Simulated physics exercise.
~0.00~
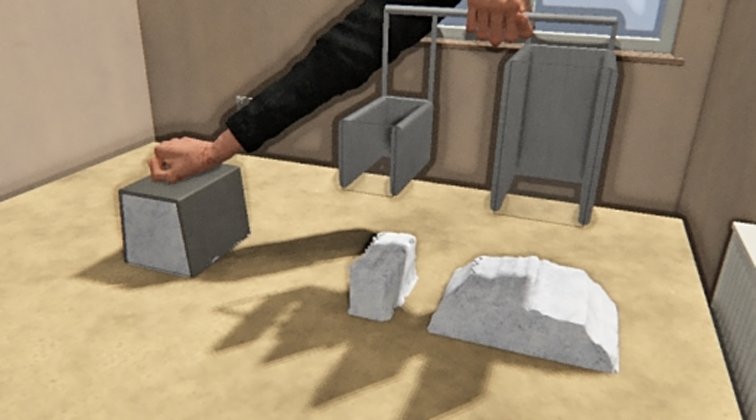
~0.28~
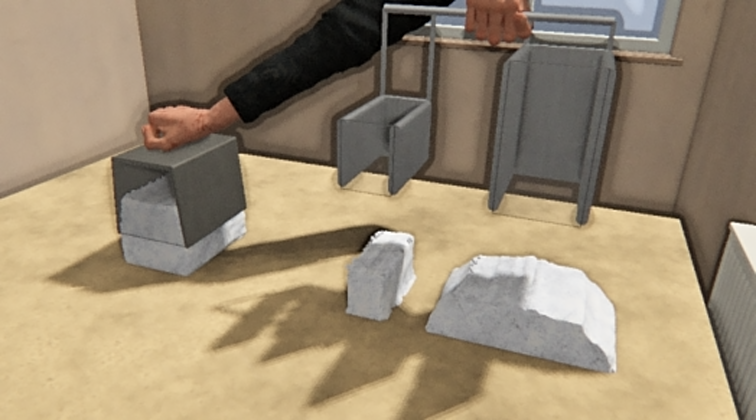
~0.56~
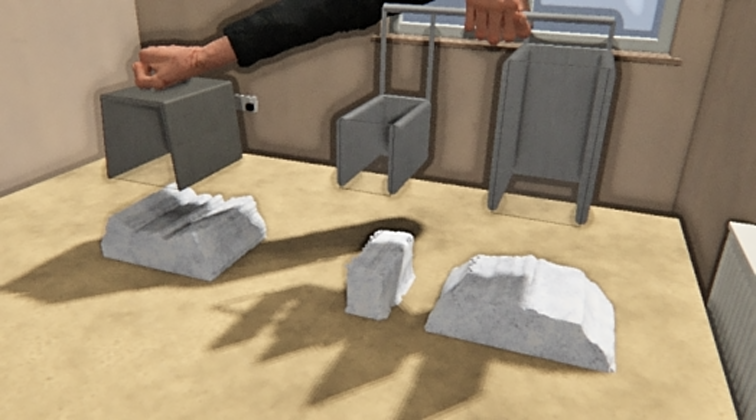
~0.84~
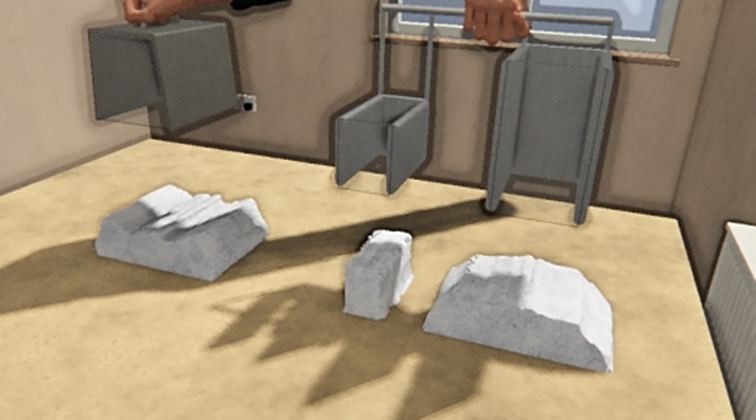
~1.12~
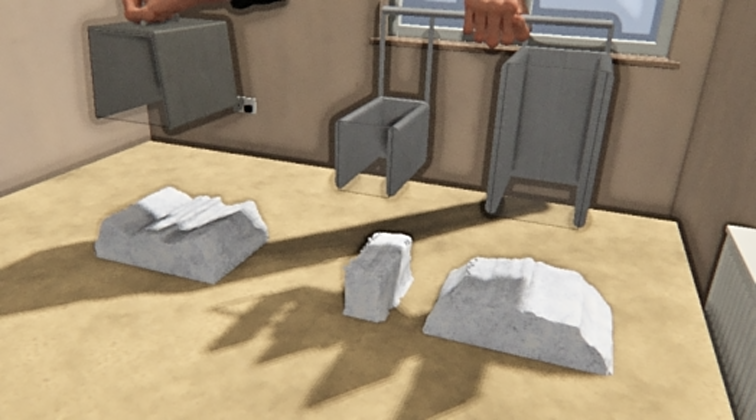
A grey tin lifted by a hand rises off a white block, which slumps into a low, jagged mound beside two others.
